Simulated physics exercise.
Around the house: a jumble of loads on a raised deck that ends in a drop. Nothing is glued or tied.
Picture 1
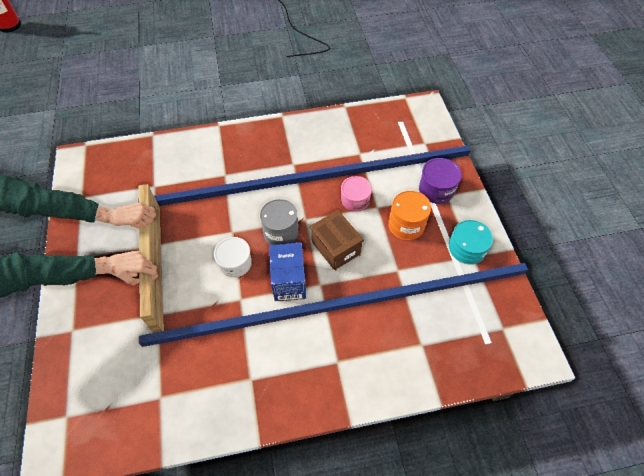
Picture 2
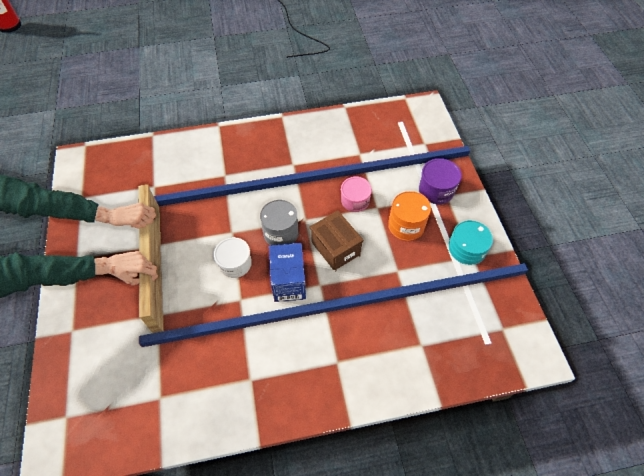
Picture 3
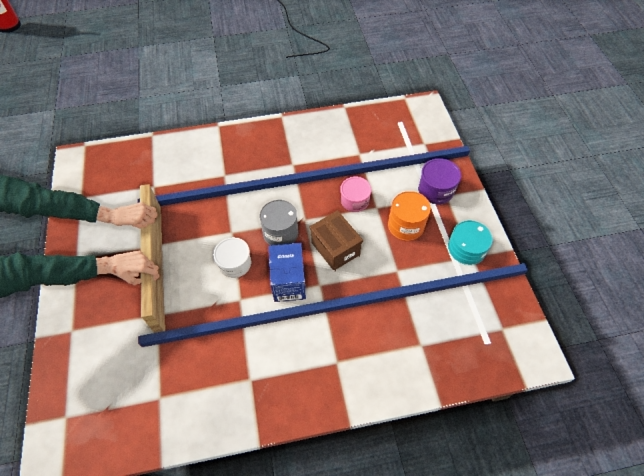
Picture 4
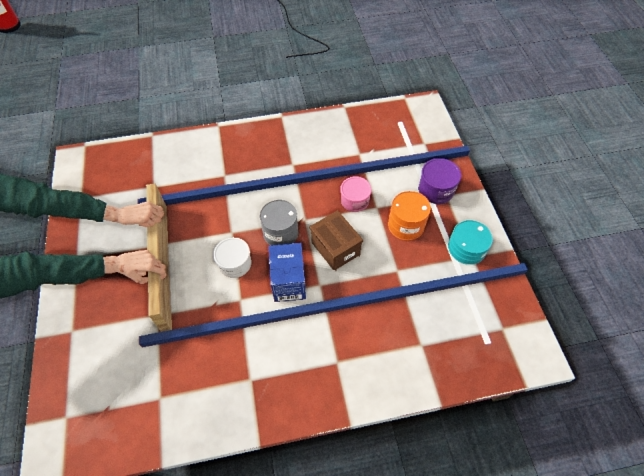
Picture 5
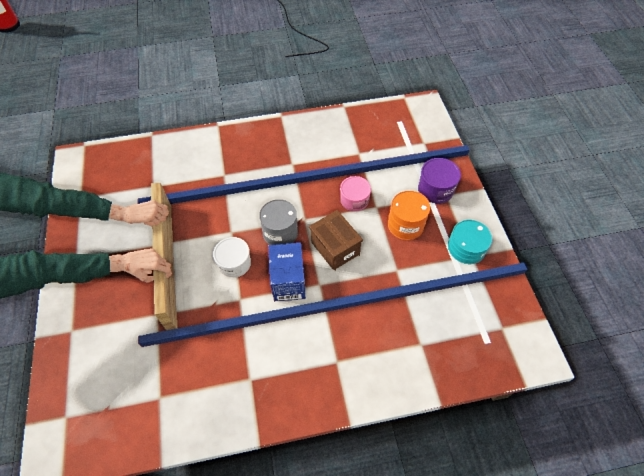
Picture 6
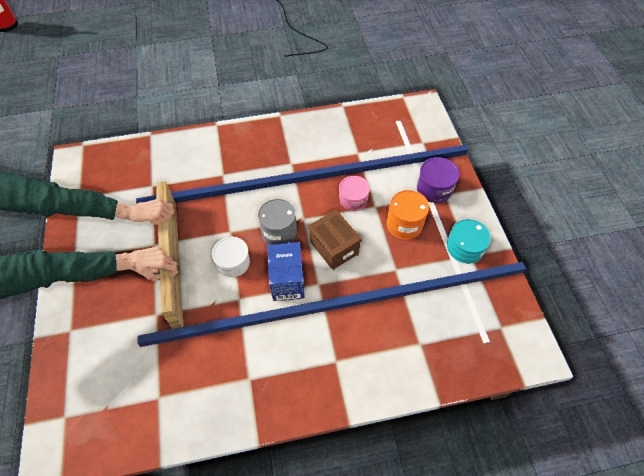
On a checkered board over carpet, two hands slowly pushing a wooden plank slightly right between blue rails, colourful containers staying still.
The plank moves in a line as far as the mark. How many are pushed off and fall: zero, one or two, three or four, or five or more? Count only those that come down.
The number that fall off is one or two.
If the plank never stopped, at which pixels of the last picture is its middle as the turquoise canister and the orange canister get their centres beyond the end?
At (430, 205) for the turquoise canister; at (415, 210) for the orange canister.
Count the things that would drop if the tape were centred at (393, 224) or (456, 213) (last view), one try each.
It would be 0 and 4.
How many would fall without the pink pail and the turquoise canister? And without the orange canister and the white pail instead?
Fallen: 1, and 0 in the other try.
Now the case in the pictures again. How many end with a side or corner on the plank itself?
In contact: 4.
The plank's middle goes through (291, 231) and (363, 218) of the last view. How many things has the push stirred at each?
At the one place 4, at the other 6.
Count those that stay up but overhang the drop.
Overhanging: 2.
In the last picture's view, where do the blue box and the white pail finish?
The blue box stops around (480, 241); the white pail around (457, 218).
A little later, none off yet; turquoise canister at rest near (468, 241); purple pail at rest near (437, 181); orange canister at rest near (407, 215).
Next, none off yet; turquoise canister at rest near (468, 241); purple pail at rest near (437, 181); orange canister shifted about its own width near (434, 209).
When it is over, the number that fall off is one or two; down, orange canister and turquoise canister.
